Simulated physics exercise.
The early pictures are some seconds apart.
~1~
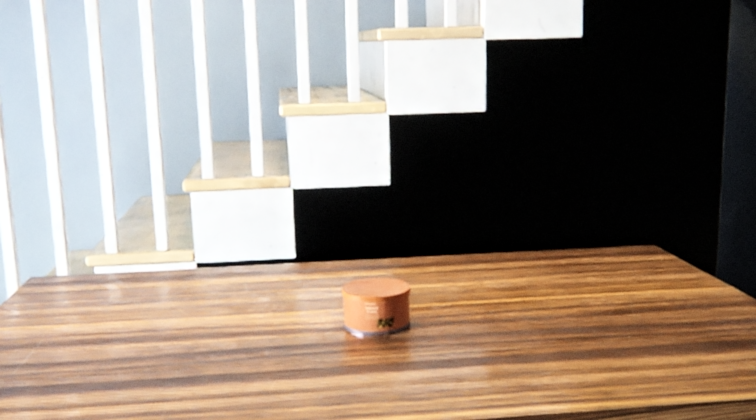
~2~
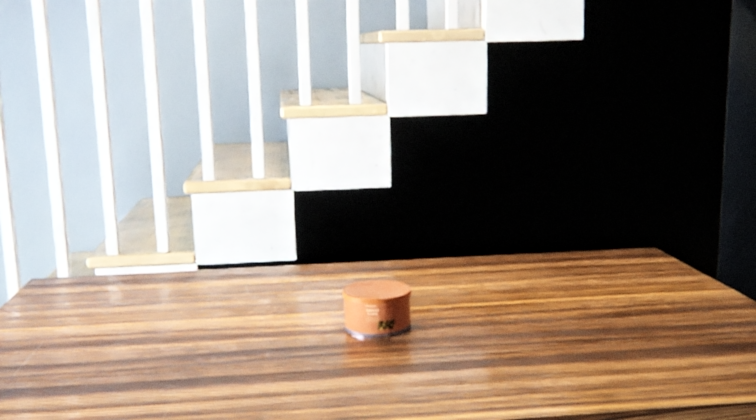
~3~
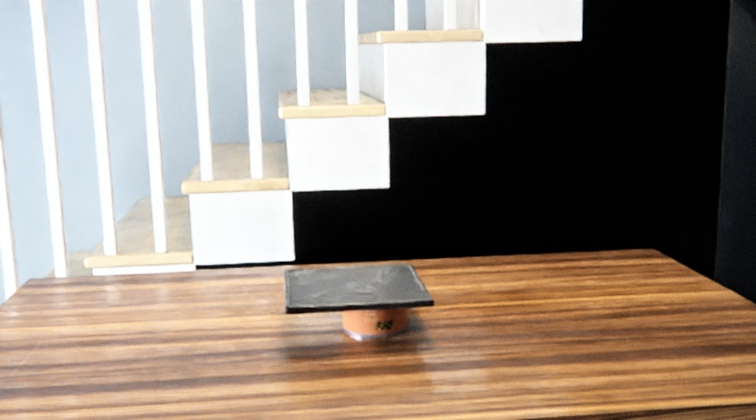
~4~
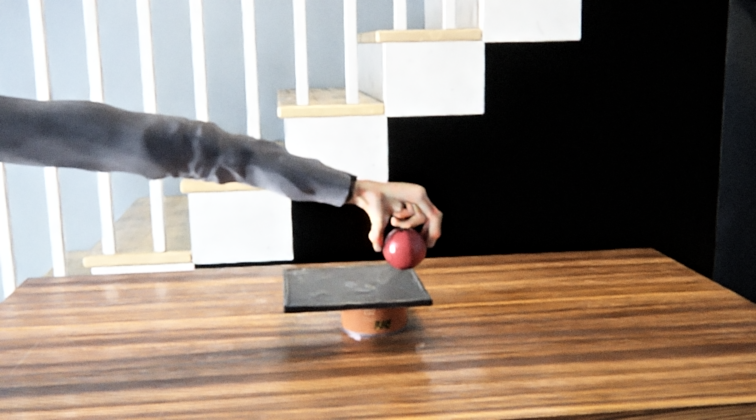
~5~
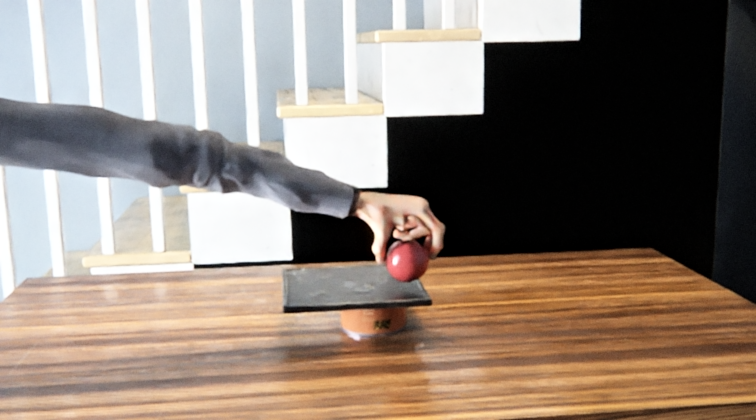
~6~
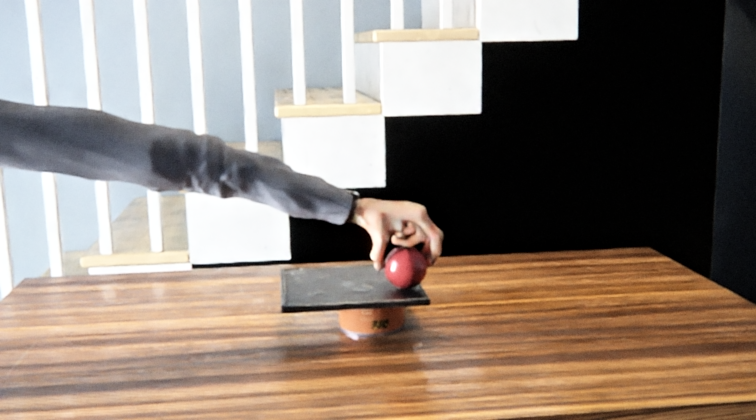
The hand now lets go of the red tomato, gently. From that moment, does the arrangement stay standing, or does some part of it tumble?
Looks to me like it is stable after that.
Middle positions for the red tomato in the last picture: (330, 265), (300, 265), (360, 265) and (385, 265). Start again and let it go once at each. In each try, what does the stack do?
Stands firm, topples, stands firm, stands firm.
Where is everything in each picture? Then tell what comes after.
The last thing is not in view yet, in the first picture.
The last thing is not in view yet, in the second picture.
The last thing is not in view yet; black lid (354, 287), in the third picture.
On its way; red tomato (405, 248); black lid (352, 286), in the fourth picture.
On its way; red tomato (408, 261); black lid (352, 286), in the fifth picture.
Set down, still held; red tomato (406, 267); black lid (350, 286), in the sixth picture.
Then, 0.30 s later than the last frame, all is still.
Then, 0.70 s later than the last frame, red tomato resting near (406, 268).
When it is over, all 3 as before. End places, in pixels of the last picture, red tomato near (406, 268). The stack stays up.
